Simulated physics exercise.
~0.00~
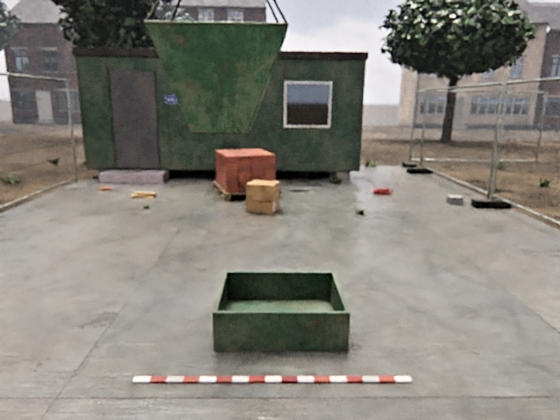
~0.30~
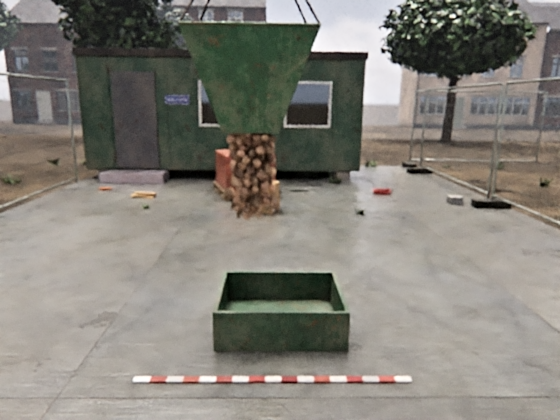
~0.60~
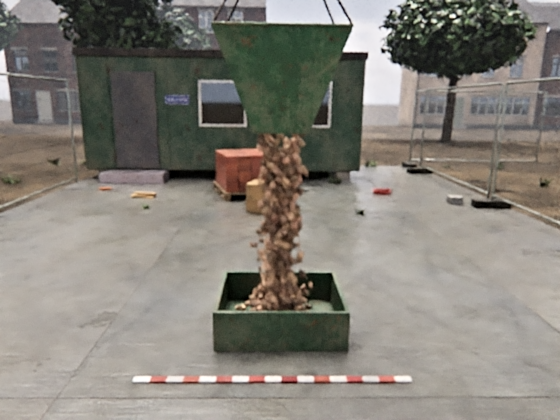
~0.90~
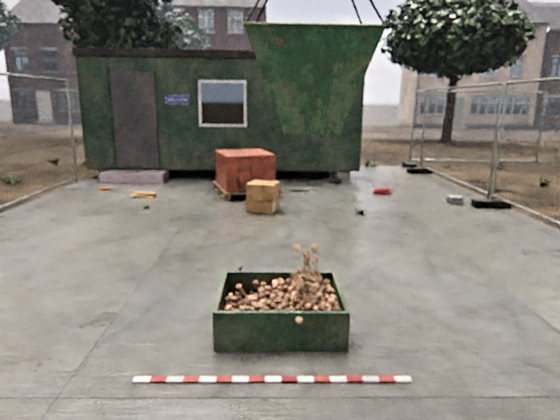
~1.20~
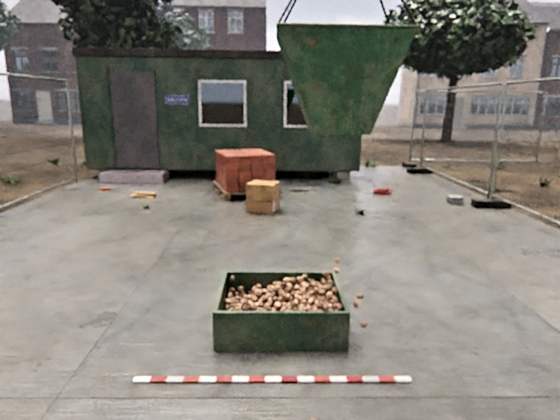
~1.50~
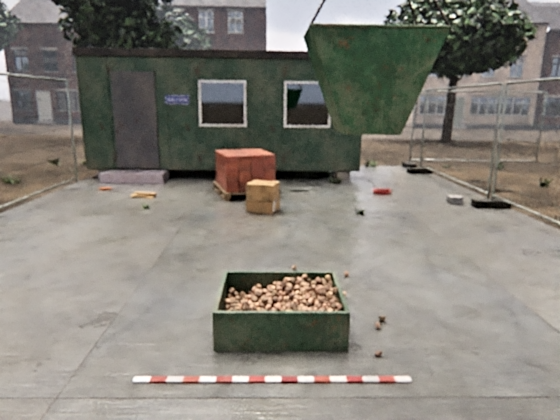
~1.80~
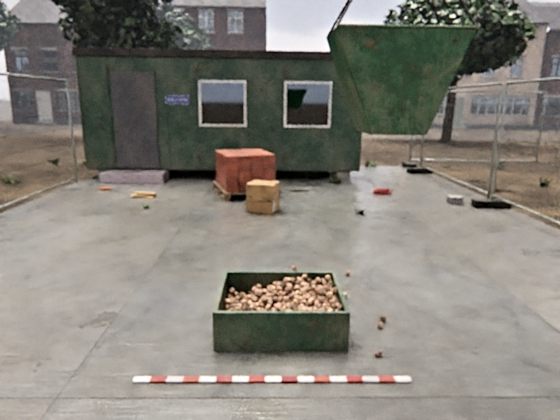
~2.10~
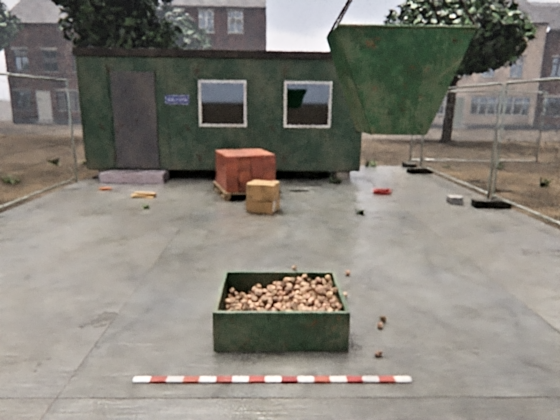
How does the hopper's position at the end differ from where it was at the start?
At the start the hopper hangs left of centre in front of the cabin, above the orange block. By the end it hangs well to the right, past the cabin's right end and partly in front of the tree.
